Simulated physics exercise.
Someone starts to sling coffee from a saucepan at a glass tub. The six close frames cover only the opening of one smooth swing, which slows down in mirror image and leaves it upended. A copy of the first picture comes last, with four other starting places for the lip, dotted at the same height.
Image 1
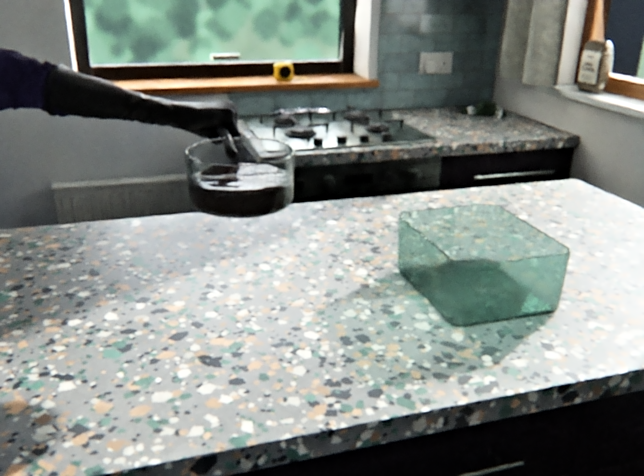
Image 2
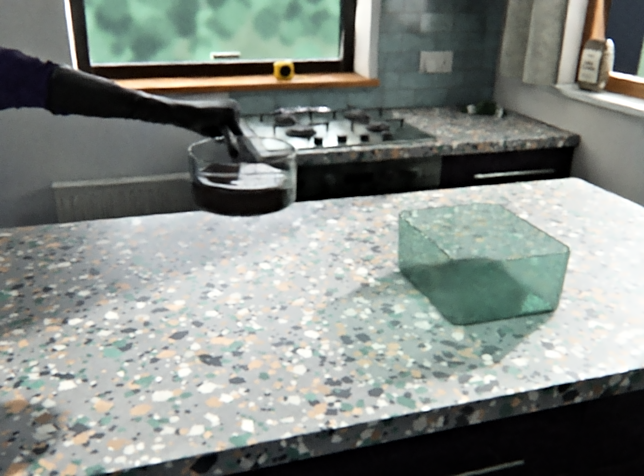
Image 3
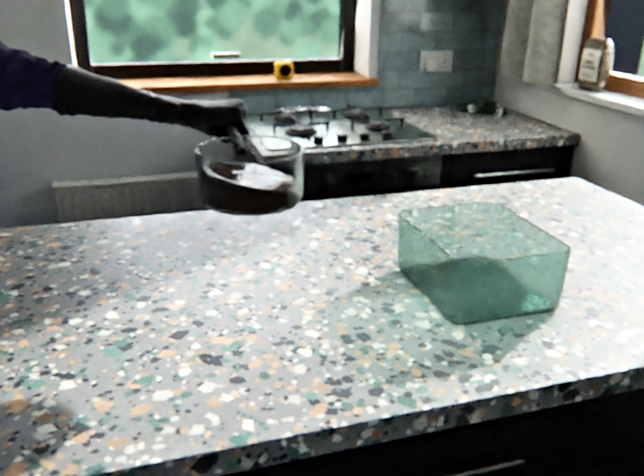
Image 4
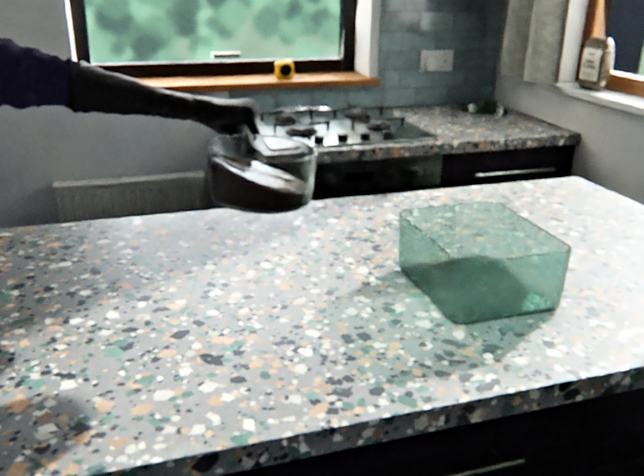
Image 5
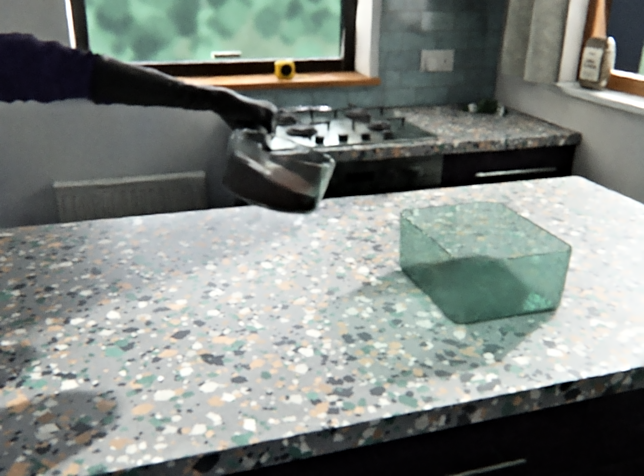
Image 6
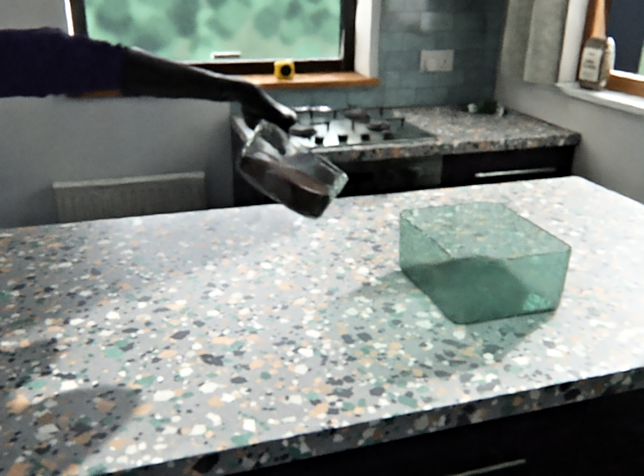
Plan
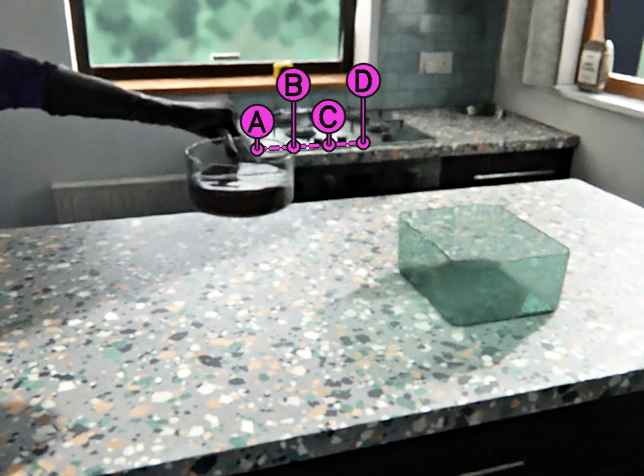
A dark-gloved arm reaches in from the left, holding a clear saucepan of dark coffee above a pale, multicoloured speckled counter in a kitchen, seen from slightly above. A translucent green tub sits at the right, with a hob, a green-patterned window and grey-blue tiles behind. The arm moves the pan slightly right, then tilts it increasingly rightward while the camera stays still.
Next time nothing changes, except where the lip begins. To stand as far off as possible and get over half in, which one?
C.
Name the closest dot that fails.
B it is.
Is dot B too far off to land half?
Yes, it does.
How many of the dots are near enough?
Two of the four.
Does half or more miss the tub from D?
No, not at all.
In magenta, A at (257, 149); B at (293, 146); C at (328, 144); D at (363, 142).
If A is chosen, about 0 % lands in the tub, 98 % falls short.
If B is chosen, about 20 % lands in the tub, 76 % falls short and 4 % goes beside or beyond.
If C is chosen, about 72 % lands in the tub, 10 % falls short and 18 % goes beside or beyond.
If D is chosen, about 82 % lands in the tub, 9 % falls short and 8 % goes beside or beyond.
